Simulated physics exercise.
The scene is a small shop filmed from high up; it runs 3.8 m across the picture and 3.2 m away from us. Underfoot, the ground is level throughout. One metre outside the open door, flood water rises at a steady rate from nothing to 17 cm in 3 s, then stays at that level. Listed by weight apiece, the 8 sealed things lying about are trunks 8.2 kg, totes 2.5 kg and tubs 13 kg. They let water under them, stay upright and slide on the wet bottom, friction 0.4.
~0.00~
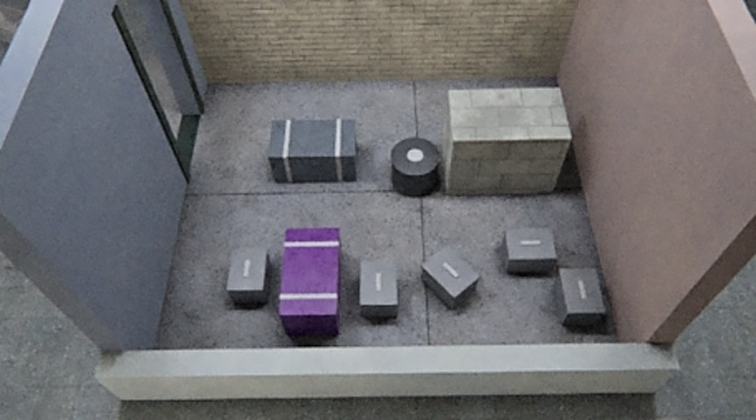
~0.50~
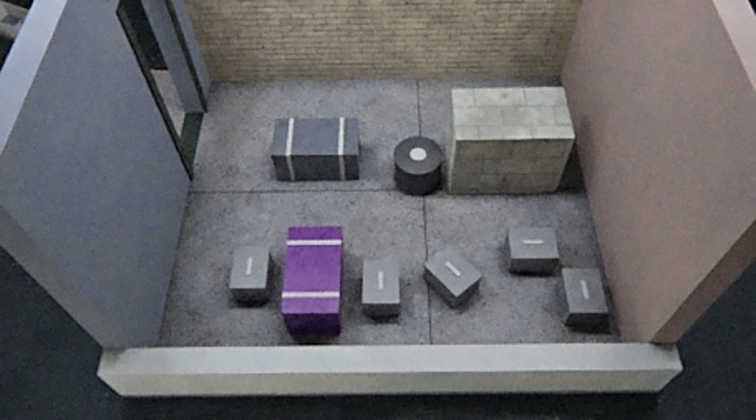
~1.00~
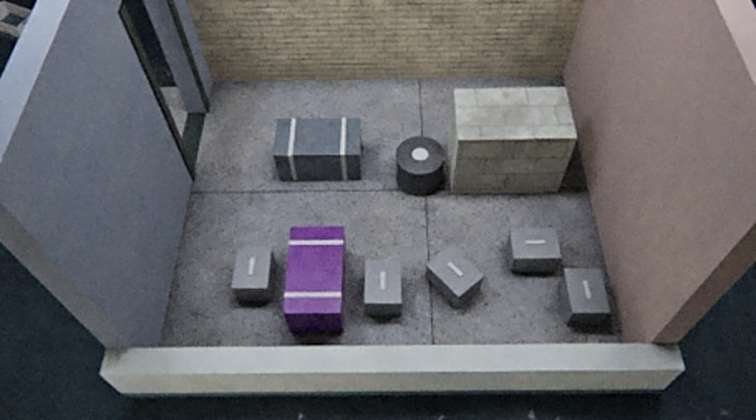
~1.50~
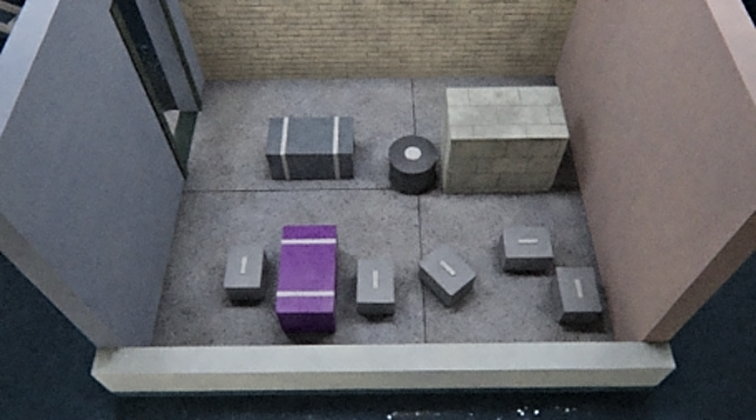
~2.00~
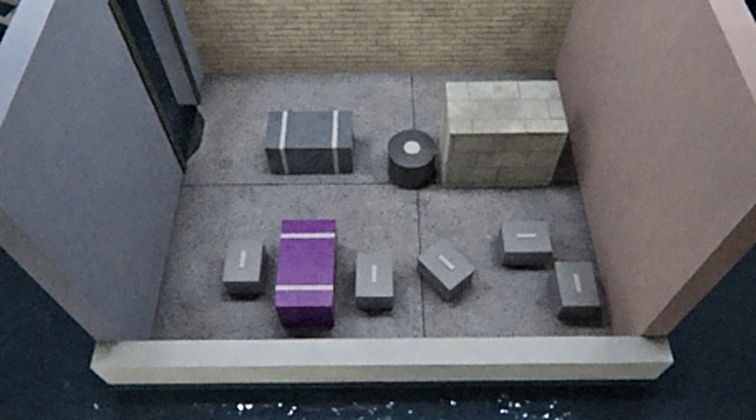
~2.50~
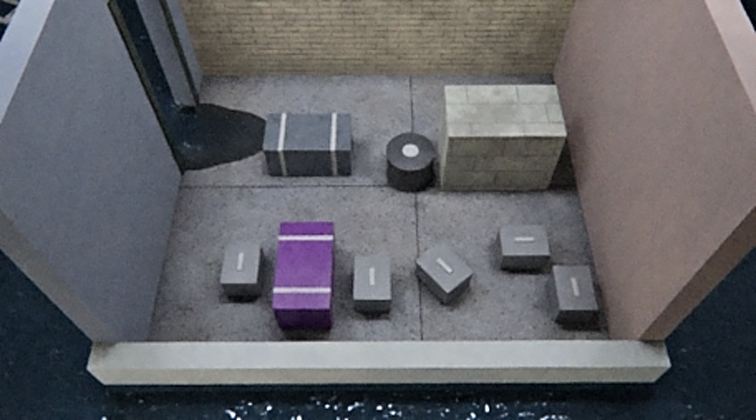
A small walled shop, open at the front and seen from high above, has a grey floor, a pale brick back wall, a blue-grey left wall and a pinkish right one. A pale block stands back right beside a dark drum and a banded grey trunk, with a purple trunk and five small grey boxes nearer. The view shifts slightly, dark water surrounds the shop and enters by the left doorway, and nothing inside moves.
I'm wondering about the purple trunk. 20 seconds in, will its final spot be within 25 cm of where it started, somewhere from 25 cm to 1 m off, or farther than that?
It shifts a modest distance.
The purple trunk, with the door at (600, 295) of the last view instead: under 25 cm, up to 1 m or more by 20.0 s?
In that case the purple trunk would have gone a great distance.
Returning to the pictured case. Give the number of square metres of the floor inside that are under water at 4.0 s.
I'd put it close to 4.5 m2.
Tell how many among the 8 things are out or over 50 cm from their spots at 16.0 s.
My count gives 6.
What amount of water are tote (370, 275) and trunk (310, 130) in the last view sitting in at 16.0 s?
11 and 7 cm.
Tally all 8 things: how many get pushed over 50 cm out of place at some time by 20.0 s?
Result: 8.
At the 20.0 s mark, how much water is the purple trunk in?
11 cm or so.
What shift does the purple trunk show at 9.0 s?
It has shifted about 30 cm.
After 4.0 s the purple trunk is near (304, 264), 0.0 m from its start, aground; 0 afloat.
After 9.0 s the purple trunk is near (310, 291), 0.3 m from its start, afloat; 6 afloat.
After 16.0 s the purple trunk is near (374, 159), 1.2 m from its start, afloat; 8 afloat.
After 20.0 s the purple trunk is near (262, 202), 0.7 m from its start, afloat; 8 afloat.
